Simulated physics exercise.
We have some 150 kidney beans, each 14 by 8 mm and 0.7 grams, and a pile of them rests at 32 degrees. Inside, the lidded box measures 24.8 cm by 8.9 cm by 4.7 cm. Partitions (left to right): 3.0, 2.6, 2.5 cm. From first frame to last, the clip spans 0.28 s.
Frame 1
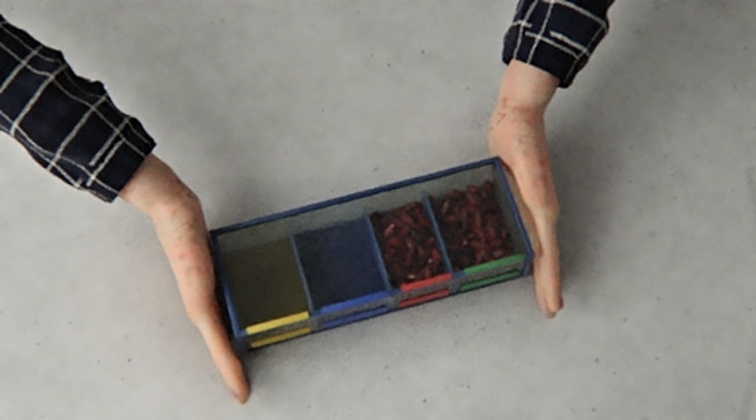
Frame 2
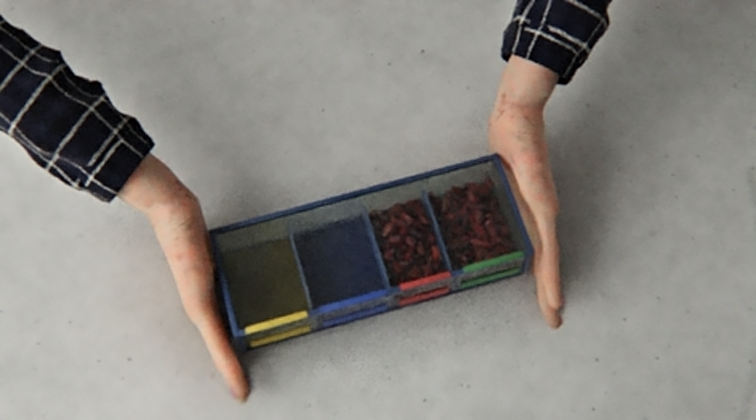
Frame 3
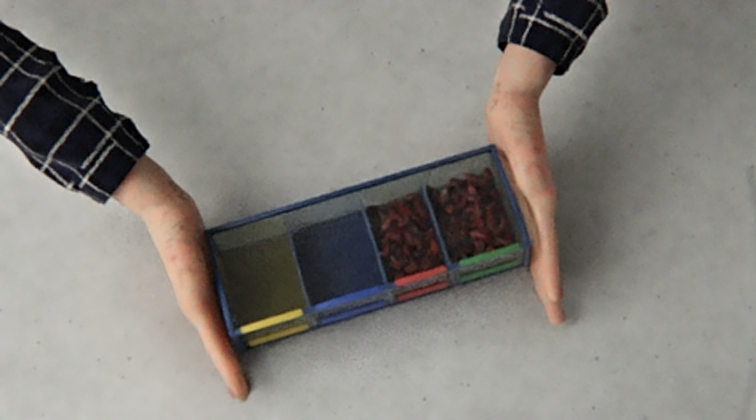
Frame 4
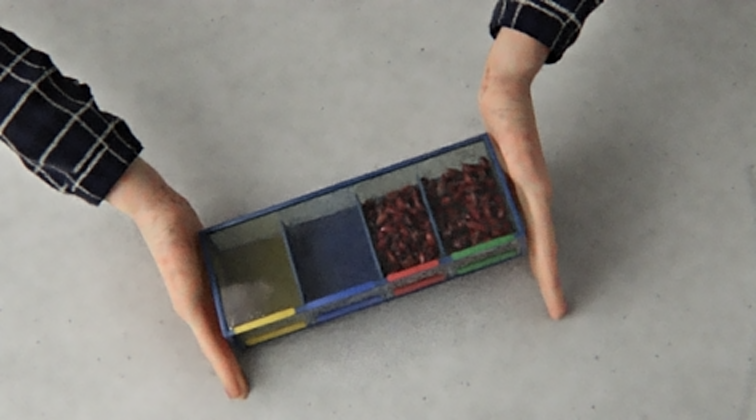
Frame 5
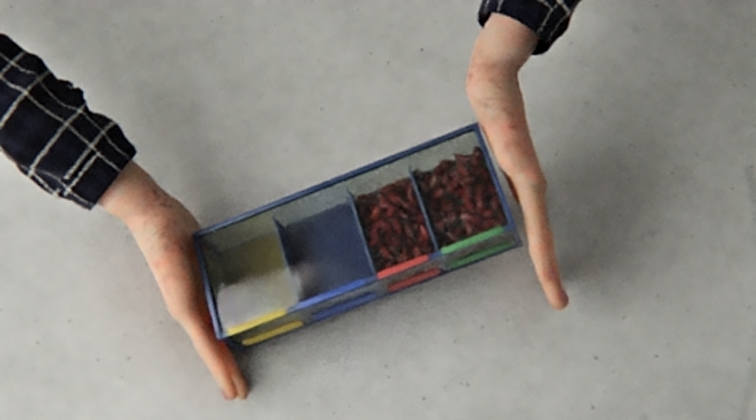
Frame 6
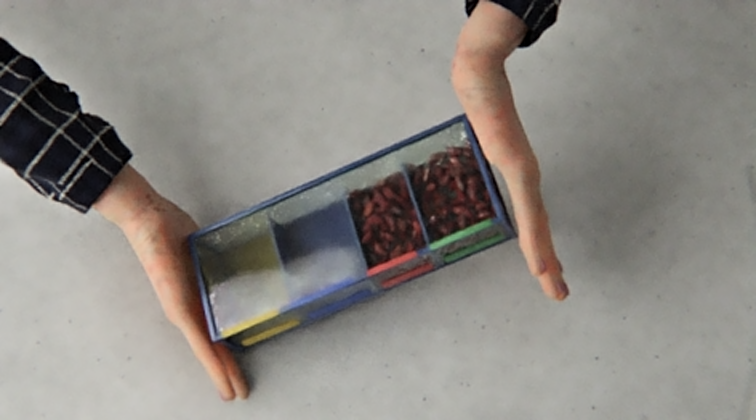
In this clip, two hands in dark plaid sleeves hold a clear-lidded box with yellow, blue, red and green sections, then gradually tilt it down toward the left, while the dark red beans remain in the red and green sections.
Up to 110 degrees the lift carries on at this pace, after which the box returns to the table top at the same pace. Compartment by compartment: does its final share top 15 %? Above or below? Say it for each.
Red: Below, blue: Below, green: Below, yellow: Above.
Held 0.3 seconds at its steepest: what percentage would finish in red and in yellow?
Final amounts, red 0% and yellow 100%.
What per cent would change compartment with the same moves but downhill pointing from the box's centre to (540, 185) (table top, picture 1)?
About 45 per cent.
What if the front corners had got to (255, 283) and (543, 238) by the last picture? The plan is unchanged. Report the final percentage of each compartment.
Red 10 %, blue 0 %, green 90 %, yellow 0 %.
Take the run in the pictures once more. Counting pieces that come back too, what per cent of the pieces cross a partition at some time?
That share comes to about 100 per cent.
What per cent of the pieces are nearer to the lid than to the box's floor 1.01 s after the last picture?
90 per cent, give or take.
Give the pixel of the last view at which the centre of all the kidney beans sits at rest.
Somewhere near (261, 286) in the last picture.
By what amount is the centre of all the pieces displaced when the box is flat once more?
Around 16.0 centimetres.
Then, 1.01 s after the last picture, tilt 110 degrees; red 35 %, blue 20 %, green 5 %, yellow 40 %.
Then, 1.69 s after the last picture, tilt 48 degrees; blue 5 %, yellow 95 %.
Then, 2.40 s after the last picture, tilt 0 degrees; blue 5 %, yellow 95 %.
In the end, red 0 %, blue 5 %, green 0 %, yellow 95 %.
